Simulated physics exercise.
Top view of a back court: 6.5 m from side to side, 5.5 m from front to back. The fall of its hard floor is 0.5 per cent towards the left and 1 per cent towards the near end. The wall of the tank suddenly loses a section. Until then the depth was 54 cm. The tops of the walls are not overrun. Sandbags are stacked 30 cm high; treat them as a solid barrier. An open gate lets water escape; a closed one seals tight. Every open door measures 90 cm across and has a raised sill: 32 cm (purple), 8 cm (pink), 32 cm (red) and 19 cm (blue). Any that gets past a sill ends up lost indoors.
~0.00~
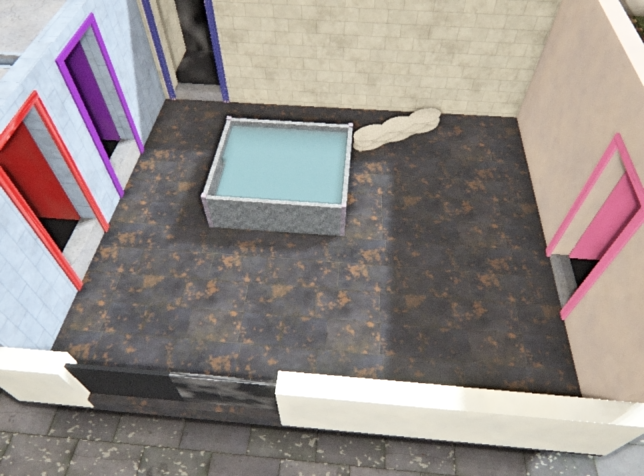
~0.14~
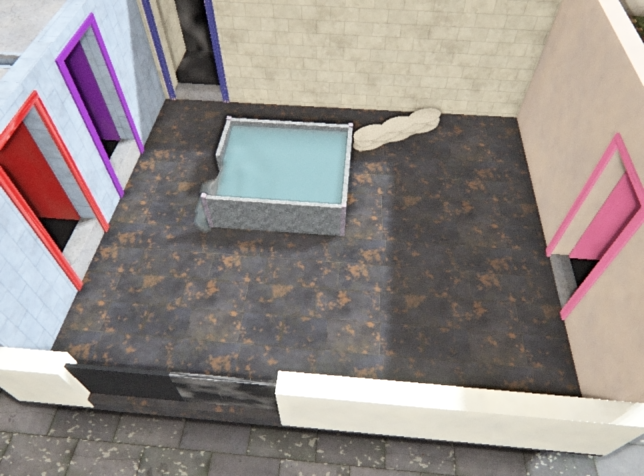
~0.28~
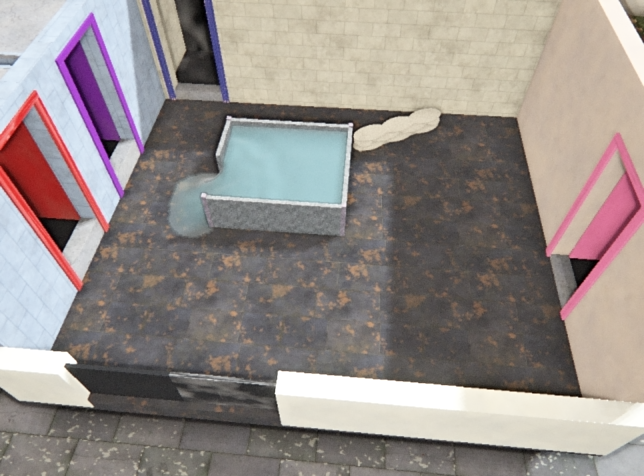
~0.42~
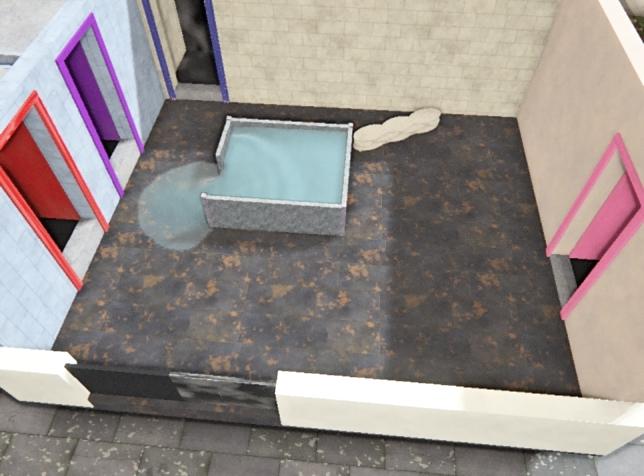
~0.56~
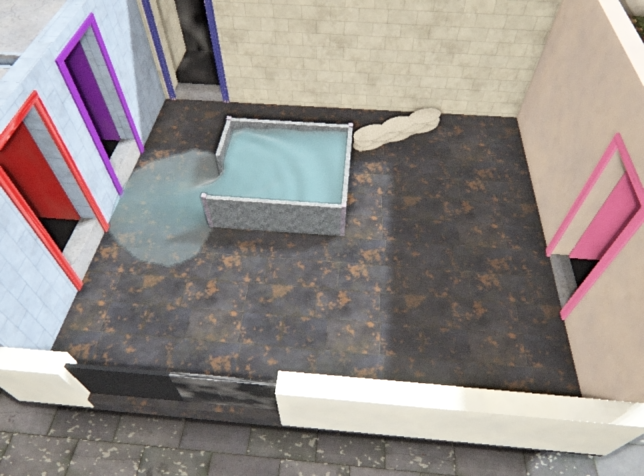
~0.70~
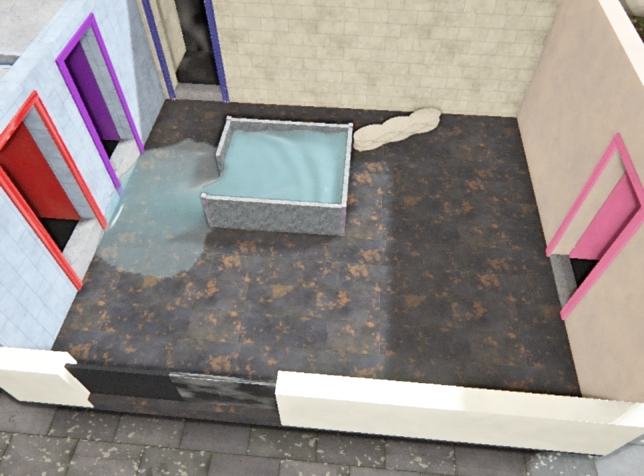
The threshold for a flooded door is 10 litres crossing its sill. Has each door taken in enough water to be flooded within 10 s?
In order: The purple door lets in less than the cap; the pink door lets in less than the cap; the red door lets in less than the cap; the blue door lets in less than the cap.
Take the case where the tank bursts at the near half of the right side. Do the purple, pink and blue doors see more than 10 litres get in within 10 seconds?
Purple door doesn't reach it, pink door surpasses it, blue door doesn't reach it.
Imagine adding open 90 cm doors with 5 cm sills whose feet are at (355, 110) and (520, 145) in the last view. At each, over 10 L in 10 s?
More, less.
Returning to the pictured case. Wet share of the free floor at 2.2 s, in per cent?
20 %.
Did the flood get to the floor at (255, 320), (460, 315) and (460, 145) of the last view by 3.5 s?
First spot soaked, second bone dry, third bone dry.
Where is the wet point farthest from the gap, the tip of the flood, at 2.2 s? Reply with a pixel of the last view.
Near (40, 375).
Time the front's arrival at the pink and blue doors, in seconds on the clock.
So pink at 6.0 s, and blue at 1.8 s.
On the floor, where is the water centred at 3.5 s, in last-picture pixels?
I'd put it close to (221, 210).
After 1.4 s water covers 15 % of the floor and is deepest (33 cm) near (128, 208); purple door 25 cm at the sill, 0 L in, pink door not reached, red door 23 cm at the sill, 0 L in, blue door not reached.
After 2.2 s water covers 20 % of the floor and is deepest (32 cm) near (47, 361); purple door 23 cm at the sill, 0 L in, pink door not reached, red door 21 cm at the sill, 0 L in, blue door 16 cm at the sill, 0 L in.
After 3.5 s water covers 40 % of the floor and is deepest (24 cm) near (47, 361); purple door 16 cm at the sill, 0 L in, pink door not reached, red door 15 cm at the sill, 0 L in, blue door 15 cm at the sill, 1 L in.
After 6.0 s water covers 75 % of the floor and is deepest (16 cm) near (40, 375); purple door 11 cm at the sill, 0 L in, pink door 3 cm at the sill, 0 L in, red door 10 cm at the sill, 0 L in, blue door 9 cm at the sill, 1 L in.
After 10.0 s water covers 90 % of the floor and is deepest (12 cm) near (40, 375); purple door 6 cm at the sill, 0 L in, pink door 6 cm at the sill, 0 L in, red door 7 cm at the sill, 0 L in, blue door 5 cm at the sill, 1 L in.
